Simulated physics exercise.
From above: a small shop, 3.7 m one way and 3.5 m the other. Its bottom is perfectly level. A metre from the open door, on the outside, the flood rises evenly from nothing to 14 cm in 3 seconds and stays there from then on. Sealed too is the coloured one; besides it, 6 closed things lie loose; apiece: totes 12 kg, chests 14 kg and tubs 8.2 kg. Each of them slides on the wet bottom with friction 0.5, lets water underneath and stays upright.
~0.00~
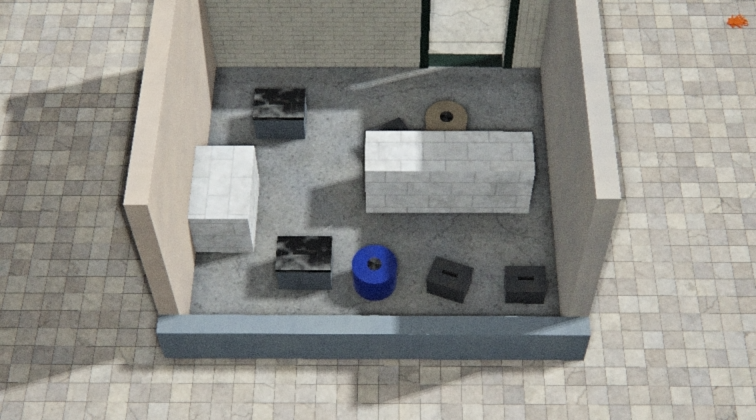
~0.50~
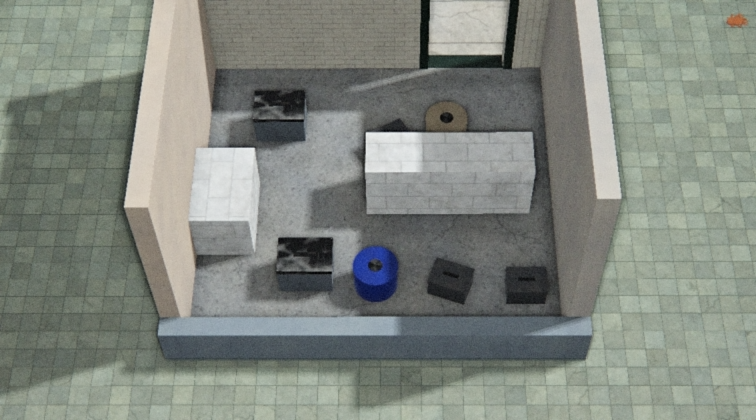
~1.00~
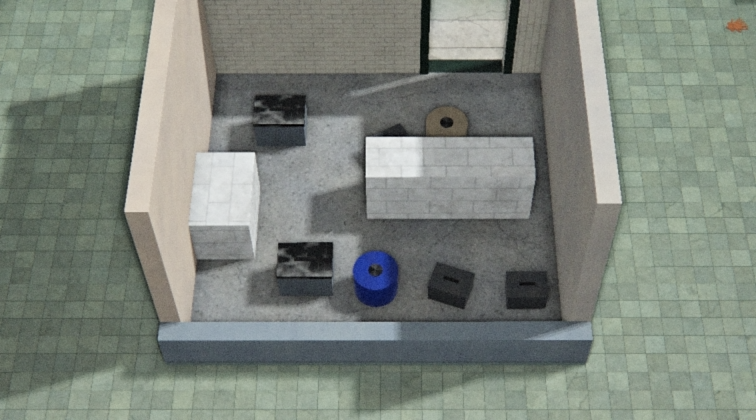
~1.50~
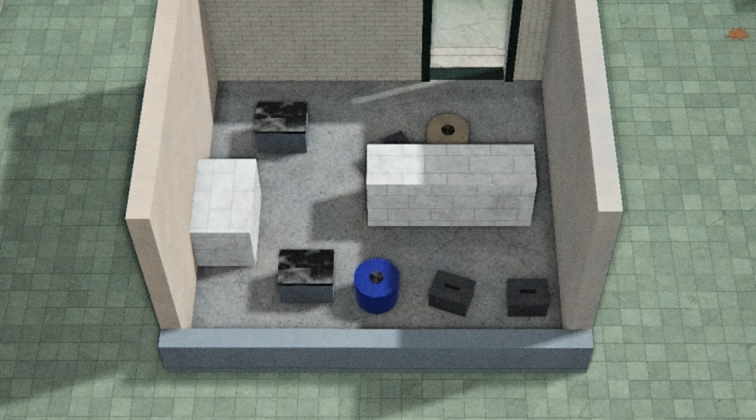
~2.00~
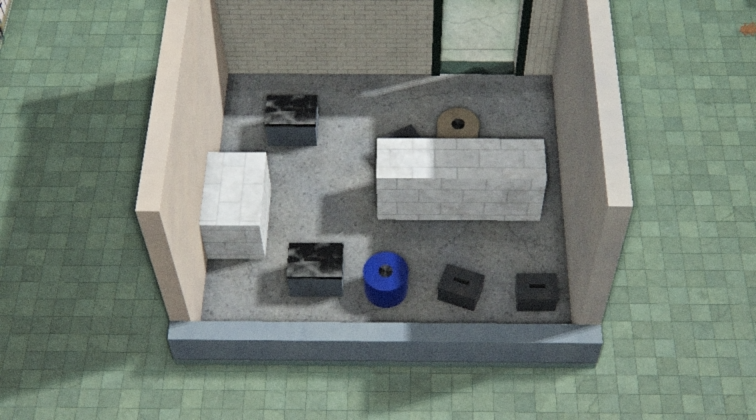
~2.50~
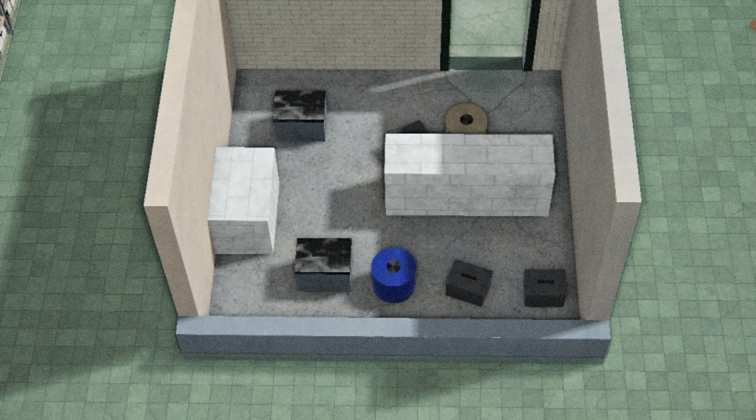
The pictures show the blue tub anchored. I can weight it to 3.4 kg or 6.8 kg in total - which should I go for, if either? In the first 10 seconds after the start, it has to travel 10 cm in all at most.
3.4 kg will do.
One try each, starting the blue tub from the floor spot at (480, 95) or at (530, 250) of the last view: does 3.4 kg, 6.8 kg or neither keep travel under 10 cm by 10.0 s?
Log: Try 1 neither pick works; try 2 the heavier pick is required.
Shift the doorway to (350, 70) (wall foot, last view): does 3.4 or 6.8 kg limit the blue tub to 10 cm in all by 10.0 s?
In that case both options fail.
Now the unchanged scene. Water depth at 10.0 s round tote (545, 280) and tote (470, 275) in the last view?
I'd estimate 4 cm for the first and 2 cm for the second.
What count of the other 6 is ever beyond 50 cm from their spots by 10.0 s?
Answer: 1.
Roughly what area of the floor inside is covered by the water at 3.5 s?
That flooded area is roughly 2.0 m2.
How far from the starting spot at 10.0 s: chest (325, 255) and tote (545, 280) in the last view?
In turn: 0 cm, 0 cm.
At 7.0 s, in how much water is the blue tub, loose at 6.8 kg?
Around 0 cm.
After 3.5 s the blue tub would be 0 cm from its start with 3.4 kg and 0 cm from its start with 6.8 kg; 0 cm of water round it then.
After 4.5 s the blue tub would be 0 cm from its start with 3.4 kg and 0 cm from its start with 6.8 kg; 0 cm of water round it then.
After 7.0 s the blue tub would be 0 cm from its start with 3.4 kg and 0 cm from its start with 6.8 kg; 0 cm of water round it then.
After 10.0 s the blue tub would be 0 cm from its start with 3.4 kg and 0 cm from its start with 6.8 kg; 2 cm of water round it then.
